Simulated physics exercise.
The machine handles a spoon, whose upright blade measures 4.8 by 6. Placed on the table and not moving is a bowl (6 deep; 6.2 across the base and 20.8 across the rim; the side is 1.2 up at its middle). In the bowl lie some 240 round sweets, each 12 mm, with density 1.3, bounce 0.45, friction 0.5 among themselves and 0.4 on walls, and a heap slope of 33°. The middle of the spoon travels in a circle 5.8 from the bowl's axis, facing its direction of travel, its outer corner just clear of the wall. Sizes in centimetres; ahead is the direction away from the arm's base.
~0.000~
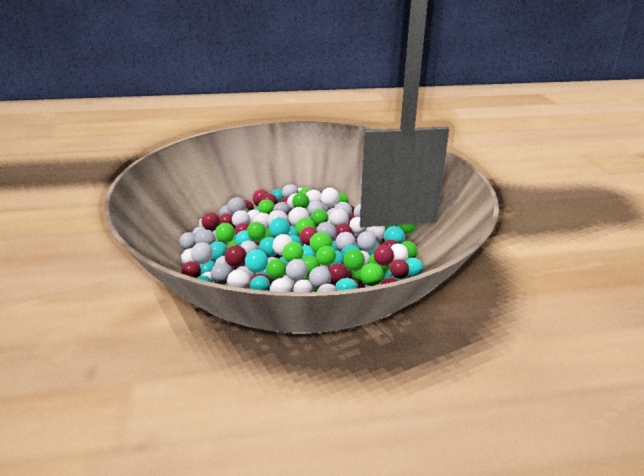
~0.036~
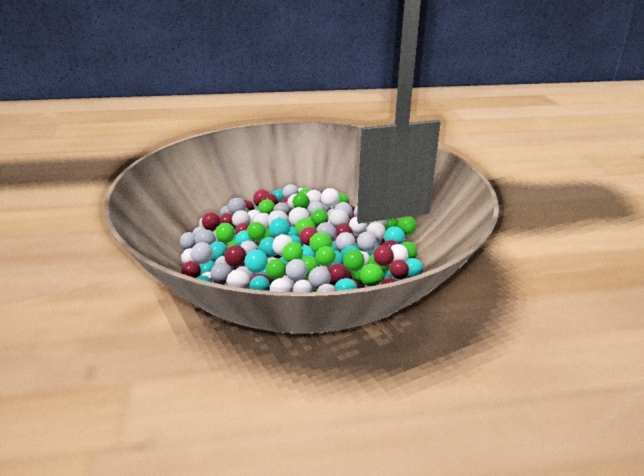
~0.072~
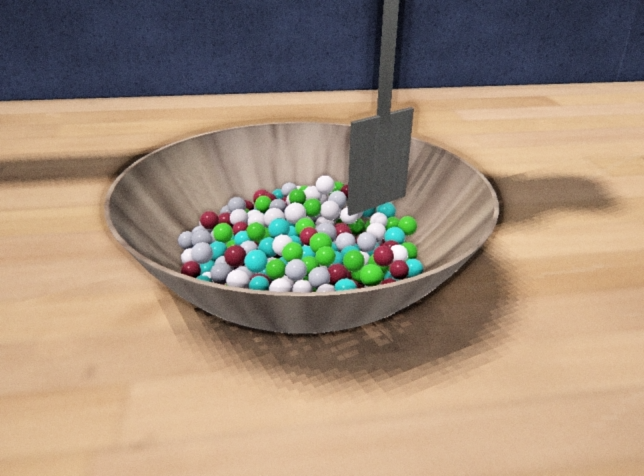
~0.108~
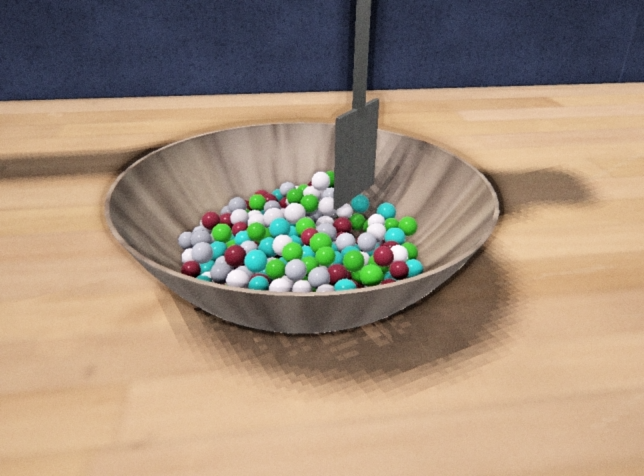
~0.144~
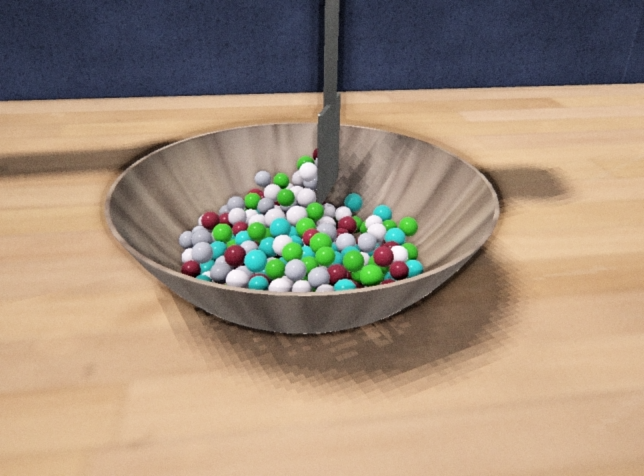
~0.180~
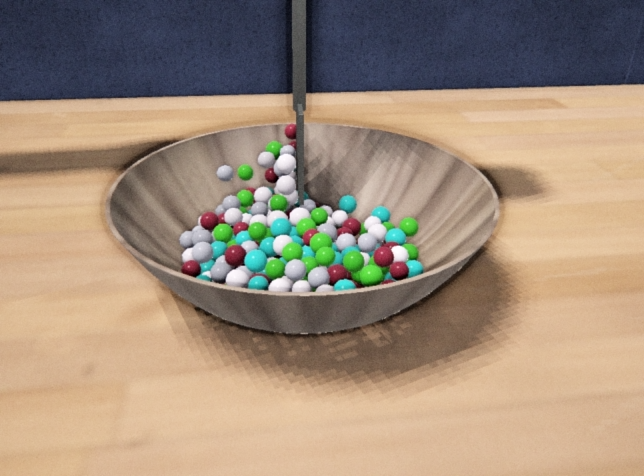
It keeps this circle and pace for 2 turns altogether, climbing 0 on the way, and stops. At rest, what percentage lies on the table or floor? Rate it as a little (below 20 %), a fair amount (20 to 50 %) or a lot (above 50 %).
A little.
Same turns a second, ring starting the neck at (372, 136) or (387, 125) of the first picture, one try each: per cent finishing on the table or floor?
Roughly 0 and 10 per cent.
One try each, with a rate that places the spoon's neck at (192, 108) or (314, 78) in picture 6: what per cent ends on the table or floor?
Some 30 and 5 %.
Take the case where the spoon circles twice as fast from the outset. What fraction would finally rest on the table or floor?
In that case some 35 per cent.
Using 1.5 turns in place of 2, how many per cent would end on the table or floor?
5 %.
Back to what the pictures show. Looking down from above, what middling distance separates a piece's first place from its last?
Roughly 3 cm, measured level.
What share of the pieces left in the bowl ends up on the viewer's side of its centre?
About 45 per cent.
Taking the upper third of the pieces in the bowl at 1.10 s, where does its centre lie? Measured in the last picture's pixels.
Centre, approx.: (266, 267).
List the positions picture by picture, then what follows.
In the first frame, spoon neck at (410, 102), 0° round; upper third of the load around (300, 236), from x 190 to 415, top at y 190; 245 in the bowl.
In the second frame, spoon neck at (404, 98), 9° round; upper third of the load around (300, 236), from x 190 to 415, top at y 190.
In the third frame, spoon neck at (385, 89), 28° round; upper third of the load around (305, 234), from x 190 to 415, top at y 185.
In the fourth frame, spoon neck at (360, 83), 48° round; upper third of the load around (304, 235), from x 190 to 415, top at y 165.
In the fifth frame, spoon neck at (330, 79), 67° round; upper third of the load around (293, 232), from x 190 to 415, top at y 145.
In the sixth frame, spoon neck at (299, 78), 86° round; upper third of the load around (282, 231), from x 190 to 415, top at y 130; 245 in the bowl.
By 0.64 s, 336° round, highest piece 7 above the table; 243 in the bowl, 2 on the table or floor.
By 1.10 s, 225° round, highest piece 7 above the table; 234 in the bowl, 11 on the table or floor.
By 1.53 s, 0° round, highest piece 5 above the table; 233 in the bowl, 12 on the table or floor.
By 2.23 s, 0° round, highest piece 5 above the table; 233 in the bowl, 12 on the table or floor.
Final count, 233 in the bowl, 12 on the table or floor. That is 5 % on the table or floor.
